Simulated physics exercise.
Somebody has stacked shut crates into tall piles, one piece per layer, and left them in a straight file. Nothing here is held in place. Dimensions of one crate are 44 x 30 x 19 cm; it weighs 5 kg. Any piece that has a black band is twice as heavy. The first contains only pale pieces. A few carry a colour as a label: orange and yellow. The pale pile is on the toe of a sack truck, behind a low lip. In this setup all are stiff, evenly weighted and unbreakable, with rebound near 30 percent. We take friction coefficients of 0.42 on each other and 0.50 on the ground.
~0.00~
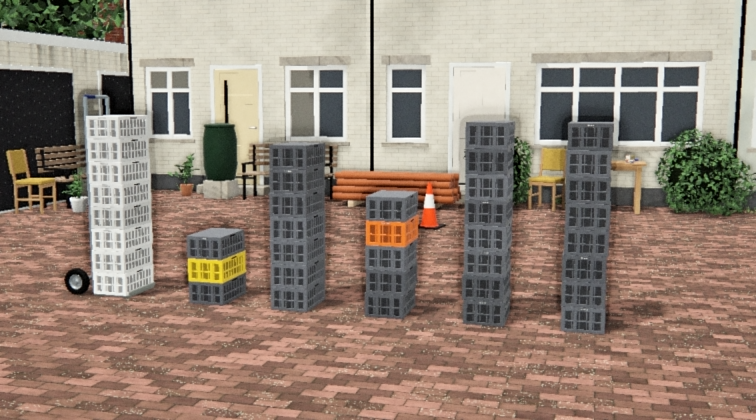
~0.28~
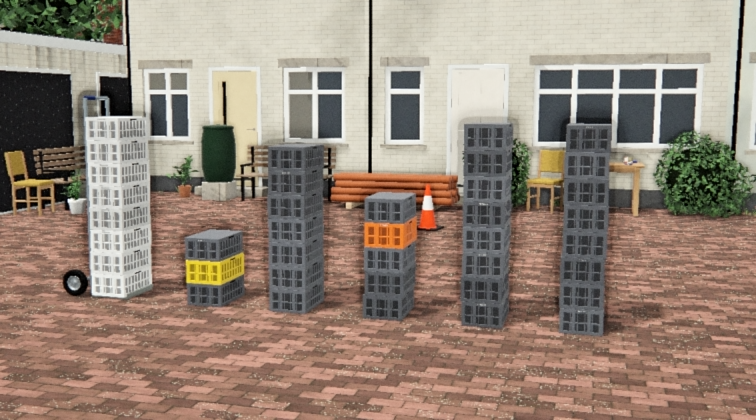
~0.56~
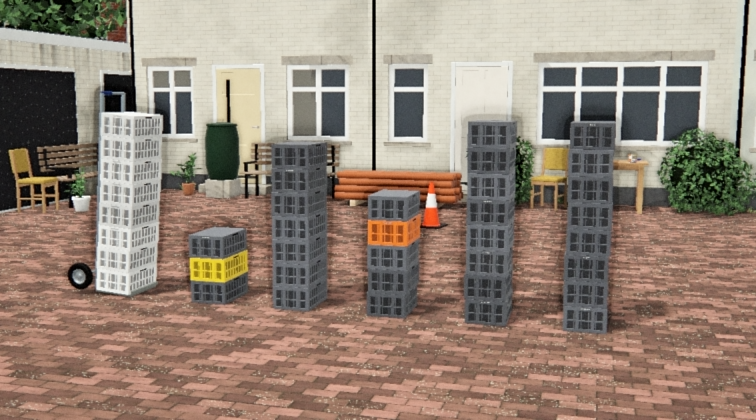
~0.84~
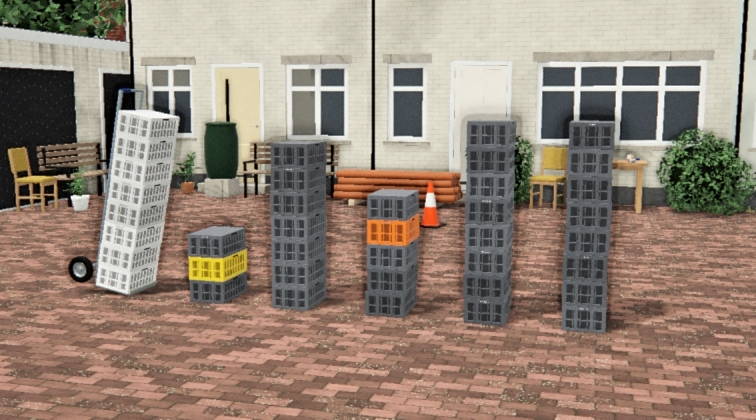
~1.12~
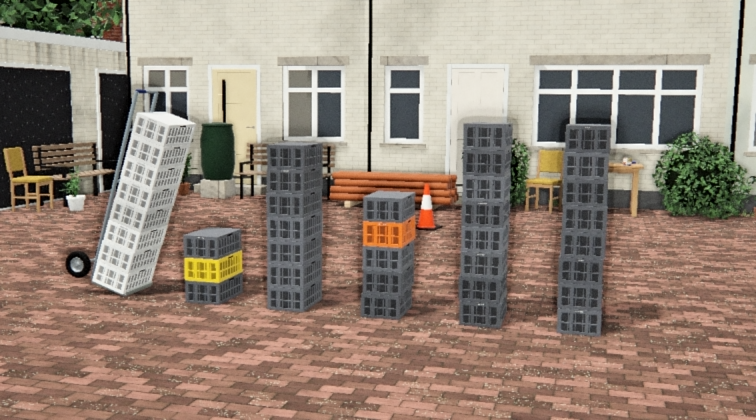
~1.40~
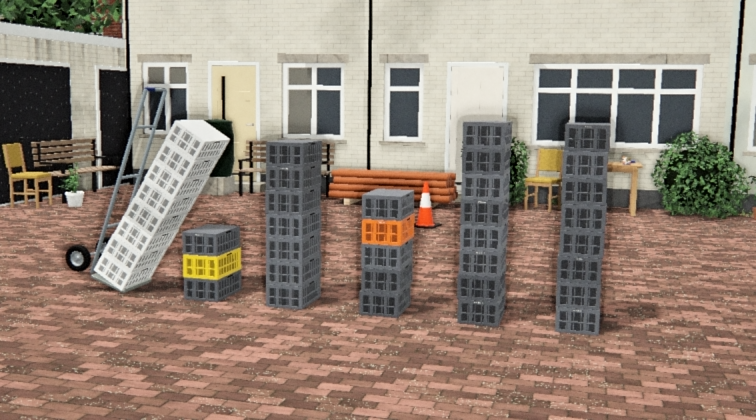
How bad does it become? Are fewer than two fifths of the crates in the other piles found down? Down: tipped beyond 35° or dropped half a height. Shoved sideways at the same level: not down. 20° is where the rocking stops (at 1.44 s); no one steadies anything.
Yes.
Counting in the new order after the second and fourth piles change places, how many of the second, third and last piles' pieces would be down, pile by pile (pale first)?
Second 0, third 0, last 0.
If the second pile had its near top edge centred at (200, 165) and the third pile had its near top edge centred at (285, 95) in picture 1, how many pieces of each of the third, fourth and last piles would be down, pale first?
Down by pile: Third 9, fourth 4, last 7.
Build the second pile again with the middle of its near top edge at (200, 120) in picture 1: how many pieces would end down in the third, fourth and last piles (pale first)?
Down by pile: Third 7, fourth 4, last 7.
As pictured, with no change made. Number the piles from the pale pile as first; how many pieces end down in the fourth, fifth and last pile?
Number of pieces - fourth 0, fifth 0, last 0.
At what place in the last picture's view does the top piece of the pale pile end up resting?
It ends up centred around (263, 227) in the last view.
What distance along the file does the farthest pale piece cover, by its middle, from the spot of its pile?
Some 130 centimetres along the file.
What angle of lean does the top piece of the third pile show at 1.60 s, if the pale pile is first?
Lean: Near 0 degrees.
After 1.48 s, 8 of the pale pile down; none of the 31 other crates down.
After 1.78 s, 8 of the pale pile down; none of the 31 other crates down, 6 disturbed; yellow crate shifted 24 mm.
After 2.06 s, 8 of the pale pile down; none of the 31 other crates down, 10 disturbed; yellow crate leaning 3°.
At rest (2.7 s), 8 of the pale pile down; none of the 31 other crates down, 9 disturbed; yellow crate leaning 4°; orange crate unmoved. That is 0 per cent. As the last picture would show them, middles, yellow crate near (221, 262), orange crate near (389, 228).
